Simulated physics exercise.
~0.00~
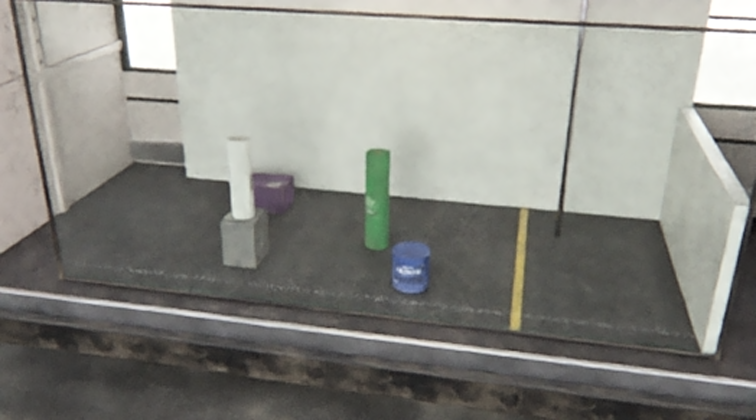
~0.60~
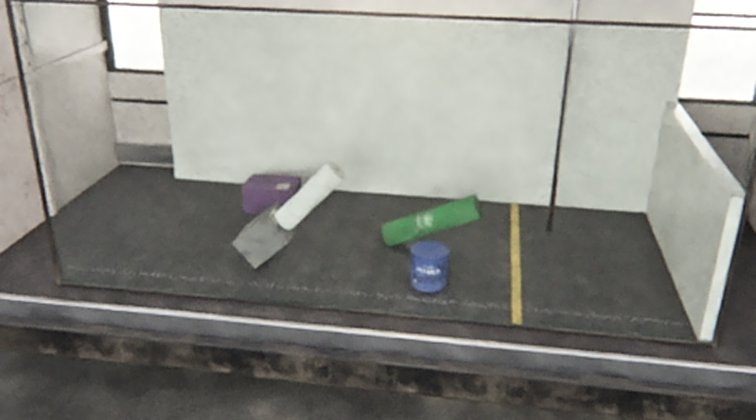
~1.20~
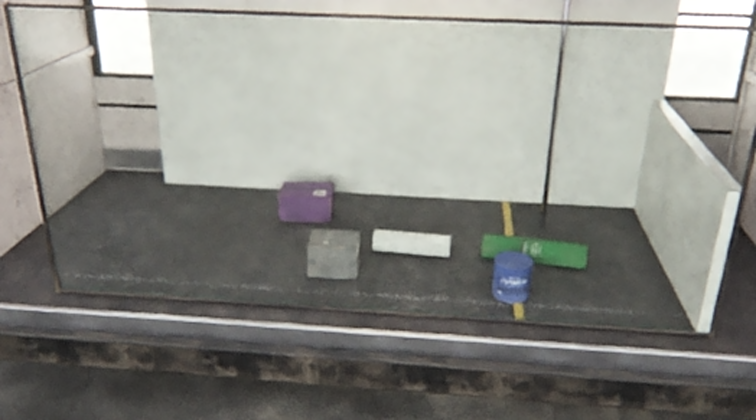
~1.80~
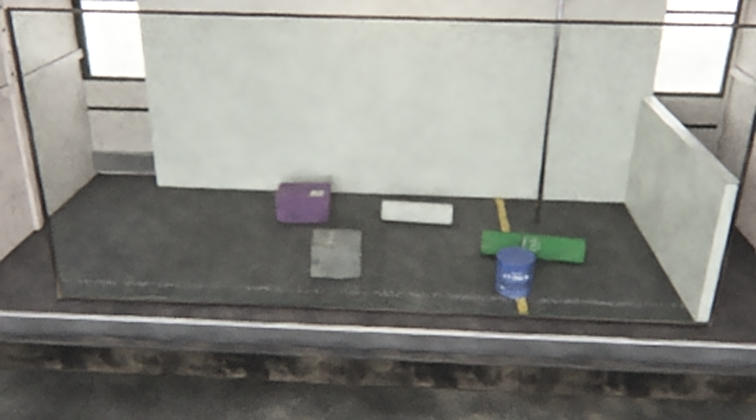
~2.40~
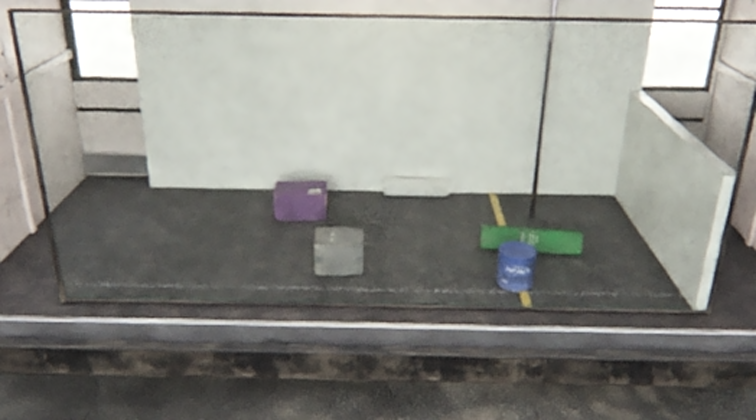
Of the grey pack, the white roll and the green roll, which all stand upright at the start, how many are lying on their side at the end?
All three of them are lying on their side at the end, the grey pack as well as the white and green rolls.
